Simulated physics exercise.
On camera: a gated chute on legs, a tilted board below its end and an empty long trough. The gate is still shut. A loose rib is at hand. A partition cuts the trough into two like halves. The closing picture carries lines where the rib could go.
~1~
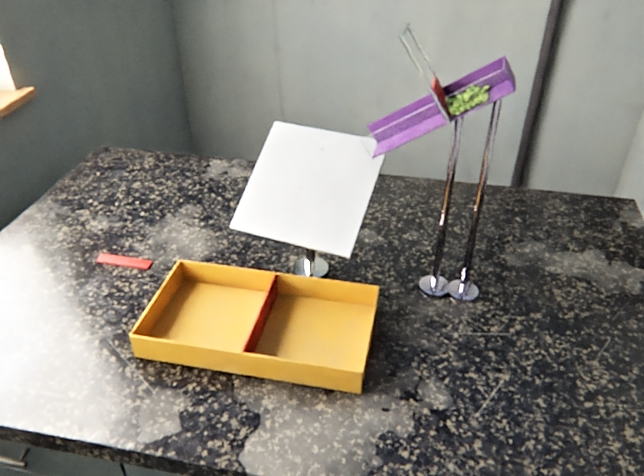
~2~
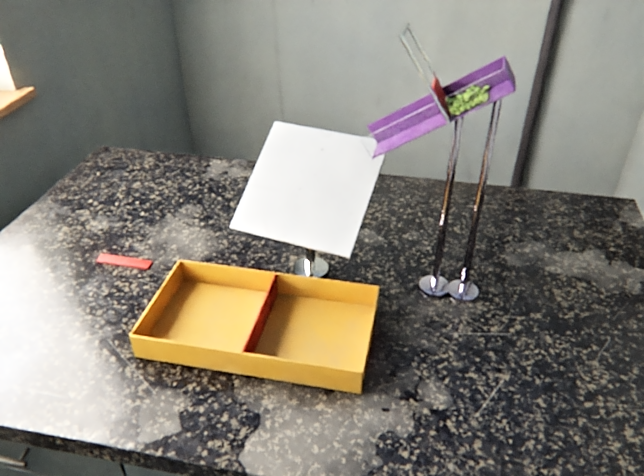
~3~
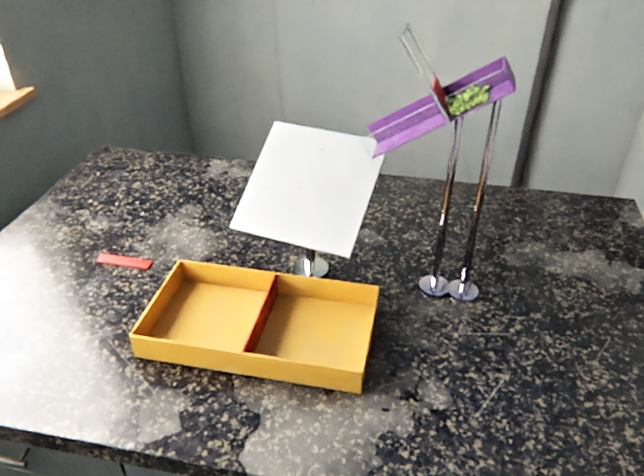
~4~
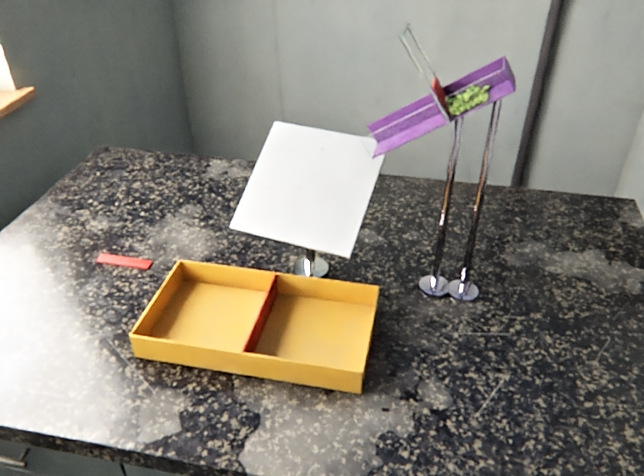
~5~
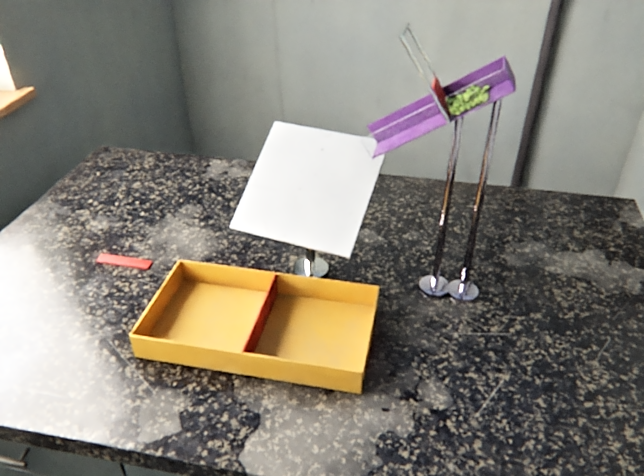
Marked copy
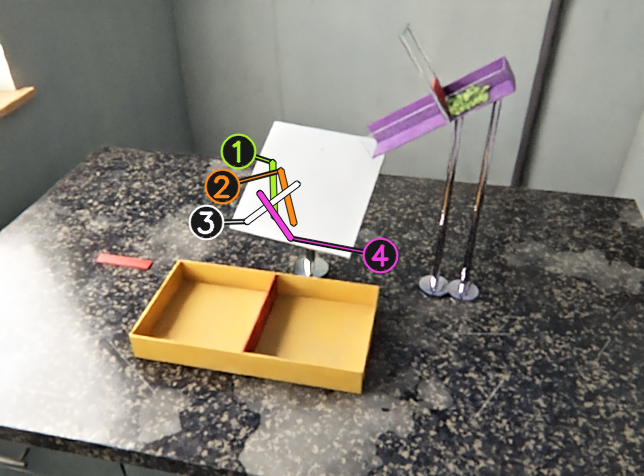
Nothing moves from start to finish: the green peas stay heaped behind the shut red gate in a sloping purple chute on thin metal legs. Below its lower end, a tilted white board stands still behind an empty yellow trough with a red partition, and a loose red strip lies to the left.
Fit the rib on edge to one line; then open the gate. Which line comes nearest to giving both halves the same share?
The best line is 1.
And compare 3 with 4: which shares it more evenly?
It is 3.
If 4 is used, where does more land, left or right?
Right.
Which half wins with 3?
Left.
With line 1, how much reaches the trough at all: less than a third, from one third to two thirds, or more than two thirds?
It is more than two thirds.
On the marked copy, line 1 from (272, 162) to (274, 216); line 2 from (280, 170) to (293, 223); line 3 from (297, 184) to (246, 221); line 4 from (259, 193) to (290, 238).
Choosing 1, of what is caught, about half in the left half, about half in the right.
Choosing 2, of what is caught, a stray few in the left half, nearly all in the right.
Choosing 3, of what is caught, most in the left half, about a quarter in the right.
Choosing 4, of what is caught, none in the left half, all in the right.
